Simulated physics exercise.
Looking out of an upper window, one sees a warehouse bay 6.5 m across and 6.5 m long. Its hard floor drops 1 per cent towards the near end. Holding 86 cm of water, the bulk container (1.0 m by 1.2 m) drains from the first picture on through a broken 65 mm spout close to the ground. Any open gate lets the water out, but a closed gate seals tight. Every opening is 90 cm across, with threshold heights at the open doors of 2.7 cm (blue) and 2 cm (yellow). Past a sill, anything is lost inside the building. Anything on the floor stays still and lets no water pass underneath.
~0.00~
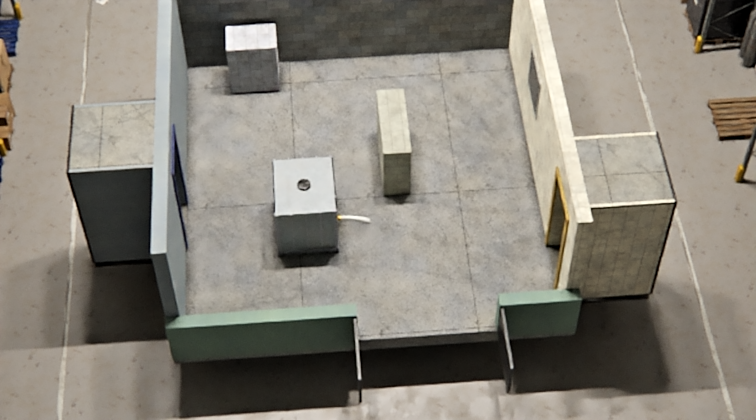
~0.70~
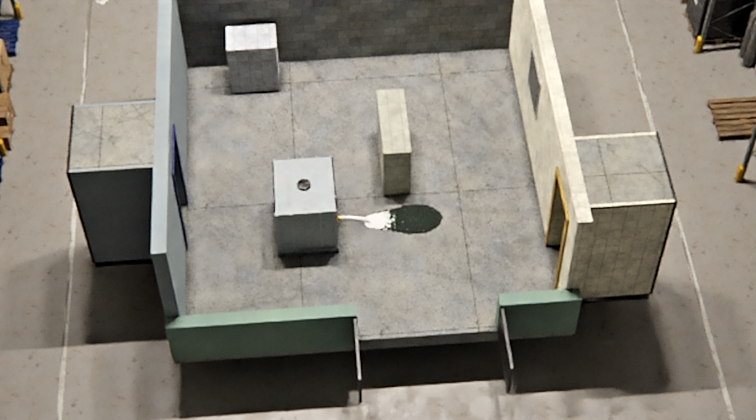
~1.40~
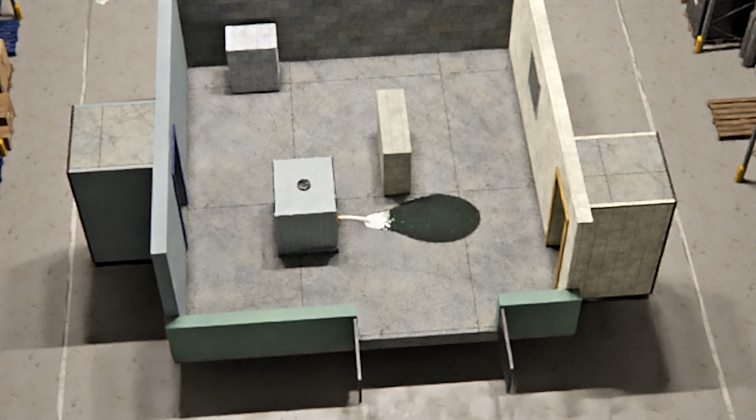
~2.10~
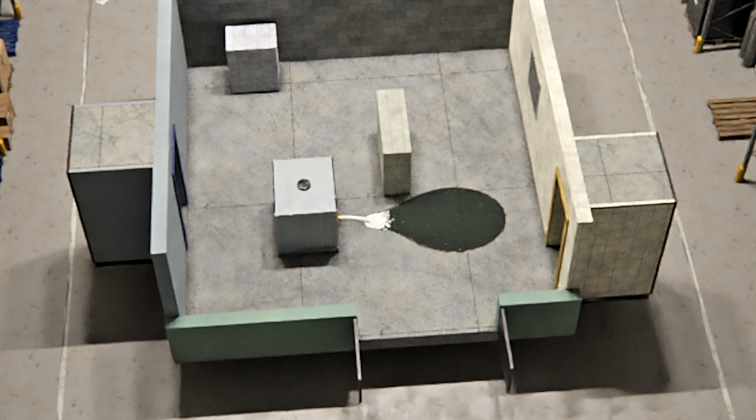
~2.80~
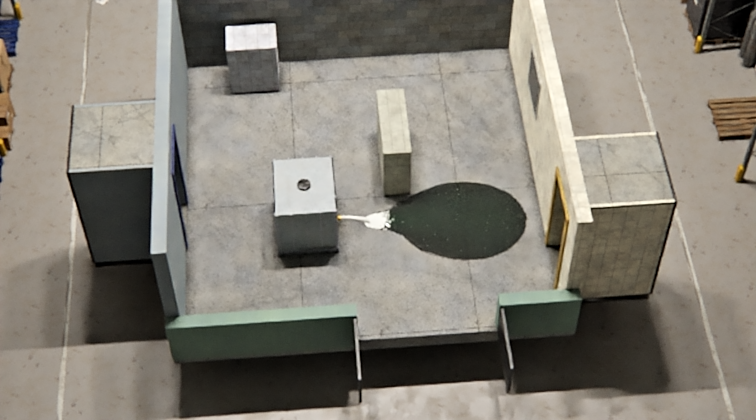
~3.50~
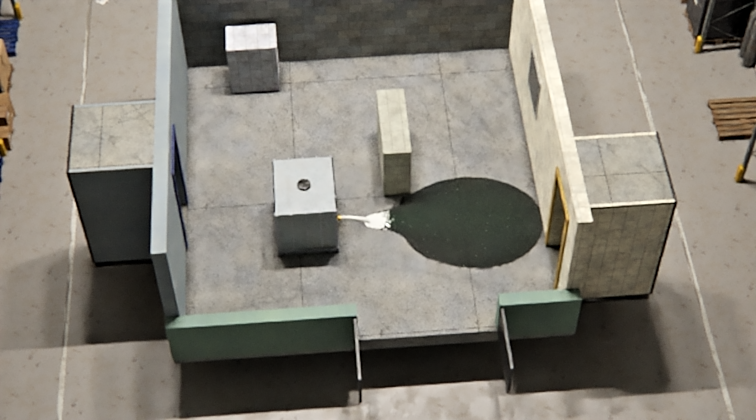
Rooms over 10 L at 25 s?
Blue door - not over, yellow door - not over.
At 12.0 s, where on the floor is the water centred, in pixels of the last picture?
At about (494, 244).
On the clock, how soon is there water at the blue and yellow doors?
Arrival: Blue not within the 25 s, yellow 5.0 s.
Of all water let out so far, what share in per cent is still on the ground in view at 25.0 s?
About 72 in a hundred.
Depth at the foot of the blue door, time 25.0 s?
Roughly 0.0 centimetres.
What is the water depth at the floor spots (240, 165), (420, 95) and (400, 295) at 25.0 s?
First spot 0.0 cm, second 0.0 cm, third 1.0 cm.
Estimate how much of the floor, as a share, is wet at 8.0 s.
About 15 percent of the floor.
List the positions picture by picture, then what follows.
The jet has just started at (351, 218); the ground is still dry, in the first frame.
From the spout at (351, 218) the water has spread over 0.6 m2; its tip is at (440, 217), and it is 1.1 cm deep on average, in the second frame.
From the spout at (351, 218) the water has spread over 1.3 m2; its tip is at (477, 222), and it is 0.9 cm deep on average, in the third frame.
From the spout at (351, 218) the water has spread over 2.1 m2; its tip is at (503, 223), and it is 0.9 cm deep on average, in the fourth frame.
From the spout at (351, 218) the water has spread over 2.9 m2; its tip is at (523, 224), and it is 0.9 cm deep on average, in the fifth frame.
From the spout at (351, 218) the water has spread over 3.6 m2; its tip is at (540, 226), and it is 0.9 cm deep on average, in the sixth frame.
After 5.0 s water covers 10 % of the floor and is deepest (2 cm) near (543, 223); blue door not reached, yellow door 0.85 cm at the sill, 0 L in.
After 8.0 s water covers 15 % of the floor and is deepest (3 cm) near (560, 314); blue door not reached, yellow door 1.4 cm at the sill, 0 L in.
After 12.0 s water covers 20 % of the floor and is deepest (3 cm) near (560, 314); blue door not reached, yellow door 1.6 cm at the sill, 0 L in.
After 16.0 s water covers 25 % of the floor and is deepest (4 cm) near (550, 315); blue door not reached, yellow door 2 cm at the sill, 0 L in.
After 25.0 s water covers 30 % of the floor and is deepest (4 cm) near (560, 314); blue door not reached, yellow door 2.1 cm at the sill, 1 L in.
